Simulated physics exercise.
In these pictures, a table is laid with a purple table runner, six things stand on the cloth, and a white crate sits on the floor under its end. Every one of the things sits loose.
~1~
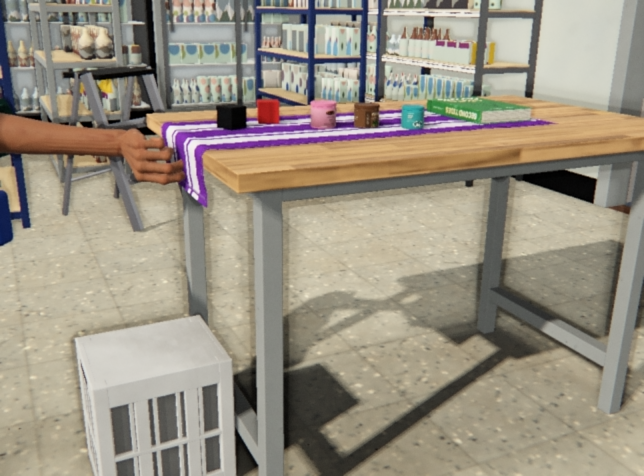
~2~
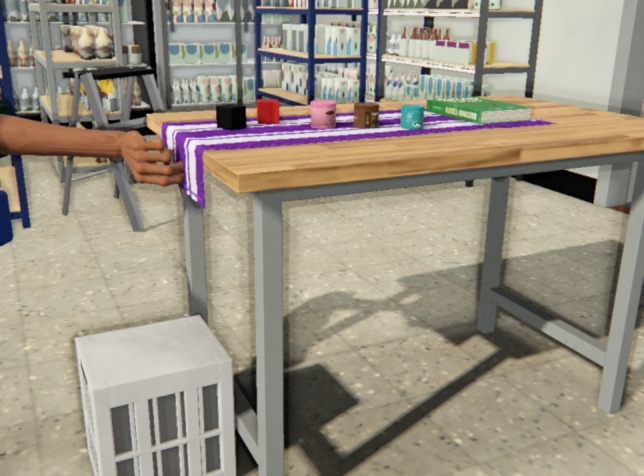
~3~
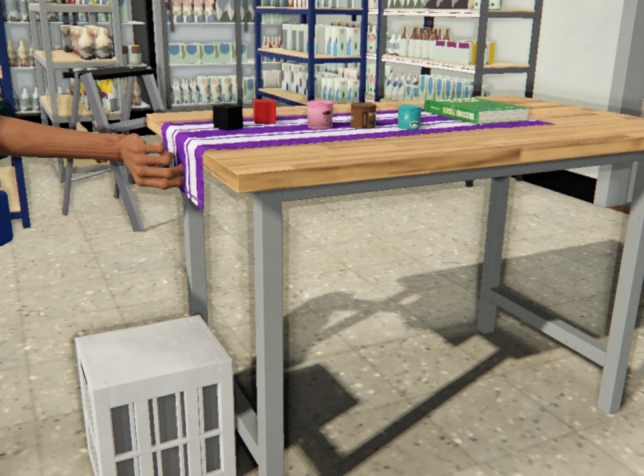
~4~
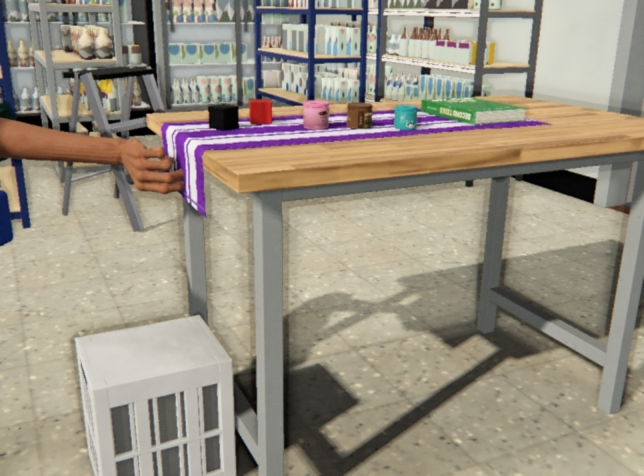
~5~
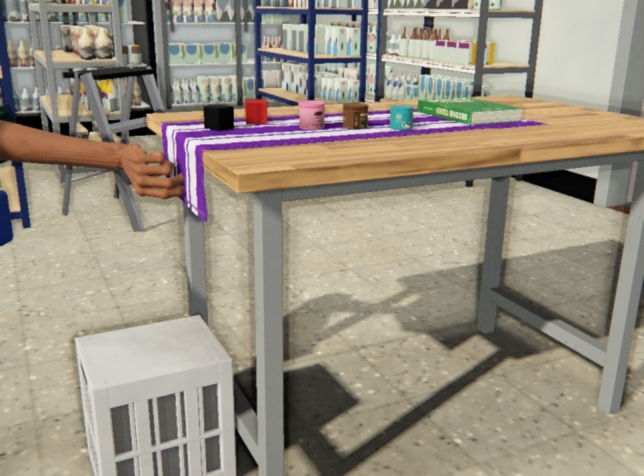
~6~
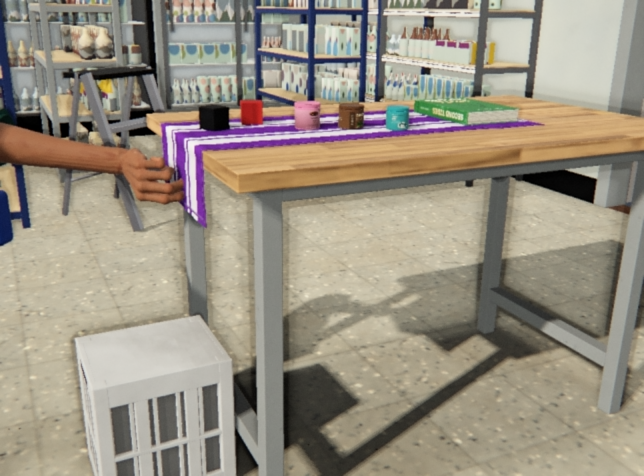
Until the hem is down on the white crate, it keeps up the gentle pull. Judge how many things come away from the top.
Three items leave the top.
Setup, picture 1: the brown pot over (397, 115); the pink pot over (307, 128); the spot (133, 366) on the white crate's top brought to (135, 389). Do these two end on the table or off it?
So the brown pot stays there, and the pink pot leaves.
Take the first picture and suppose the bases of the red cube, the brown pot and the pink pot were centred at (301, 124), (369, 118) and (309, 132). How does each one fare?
Each in turn: The red cube goes down, the brown pot stays aloft, the pink pot goes down.
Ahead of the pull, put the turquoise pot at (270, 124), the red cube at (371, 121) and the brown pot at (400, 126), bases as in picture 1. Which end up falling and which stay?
The turquoise pot is off the top, the red cube is still on top and the brown pot is still on top.
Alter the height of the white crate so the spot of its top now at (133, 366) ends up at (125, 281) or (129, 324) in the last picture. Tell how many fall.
Count: 1, then 2.
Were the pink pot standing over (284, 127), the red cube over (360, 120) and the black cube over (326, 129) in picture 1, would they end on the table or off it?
The pink pot is carried off; the red cube does not fall; the black cube tumbles off.
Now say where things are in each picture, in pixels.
The first frame shows hem (208, 208); black cube (231, 106); red cube (268, 100); pink pot (324, 102); brown pot (367, 104); turquoise pot (413, 106); top of the crate (133, 366).
The second frame shows hem (206, 209); black cube (231, 106).
The third frame shows hem (203, 213); red cube (265, 100).
The fourth frame shows hem (207, 217); pink pot (316, 102); top of the crate (133, 366).
The fifth frame shows hem (207, 223); brown pot (356, 105).
The sixth frame shows hem (207, 228); black cube (214, 107); red cube (251, 101); pink pot (308, 103); brown pot (351, 105); turquoise pot (398, 107).
A little later, hem near (185, 267); black cube gone.
Next, hem near (186, 328); black cube, red cube and pink pot gone.
When it is over, hem on the crate; black cube, red cube and pink pot gone. It carries off three.
